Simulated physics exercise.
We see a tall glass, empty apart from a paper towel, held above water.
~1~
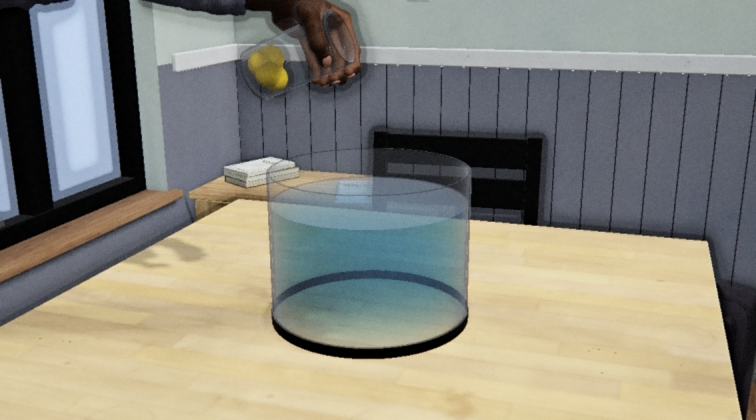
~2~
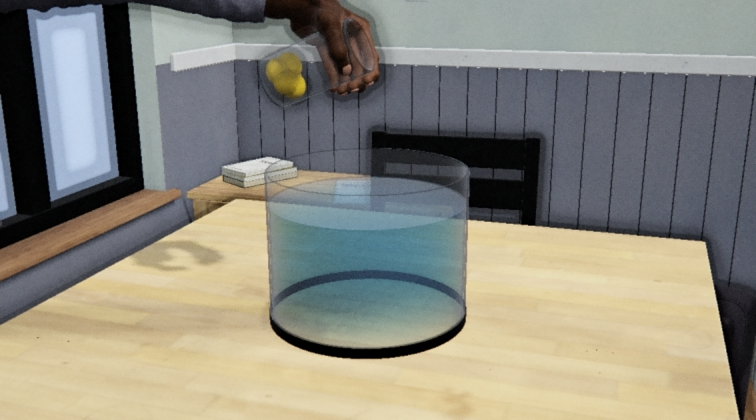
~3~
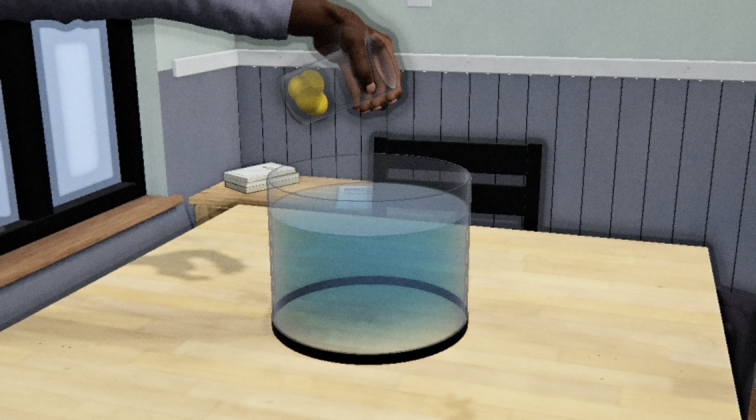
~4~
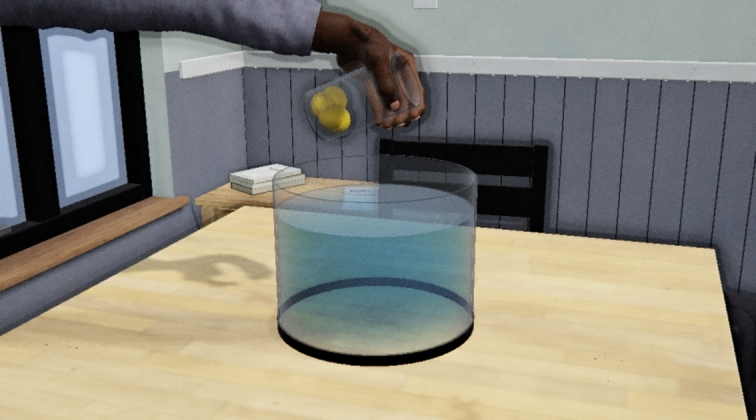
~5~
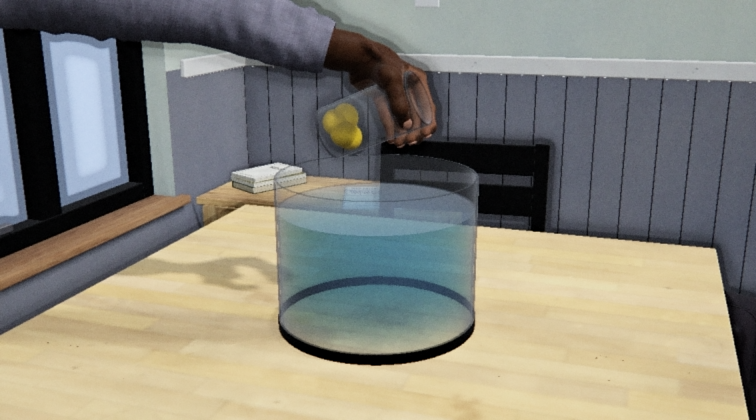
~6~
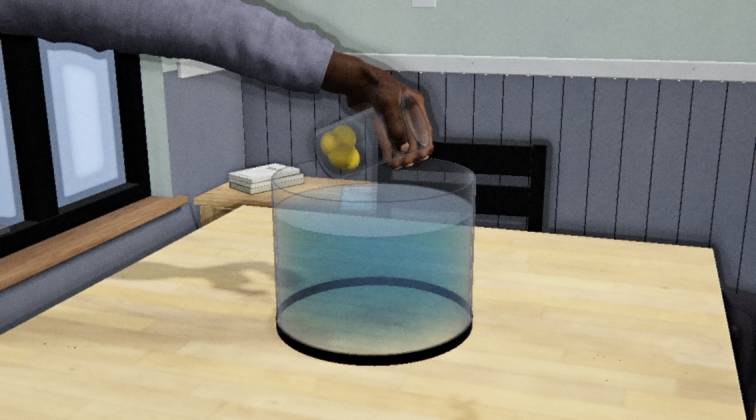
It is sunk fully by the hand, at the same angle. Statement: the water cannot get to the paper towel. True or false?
False.
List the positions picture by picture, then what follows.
In the first picture, tall glass (300, 55) on its side; above the basin.
In the second picture, tall glass (318, 63) on its side; paper towel (286, 78); coming down.
In the third picture, tall glass (341, 80) on its side; lower.
In the fourth picture, tall glass (364, 97) on its side; paper towel (330, 111); lower still.
In the fifth picture, tall glass (376, 115) on its side; close to the surface.
In the sixth picture, tall glass (373, 137) on its side; paper towel (340, 150); just over the surface.
Soon after, the tall glass enters the water.
Later, water pours in as the air escapes.
In the end, the tall glass is under, flooded, and the paper towel is wet.
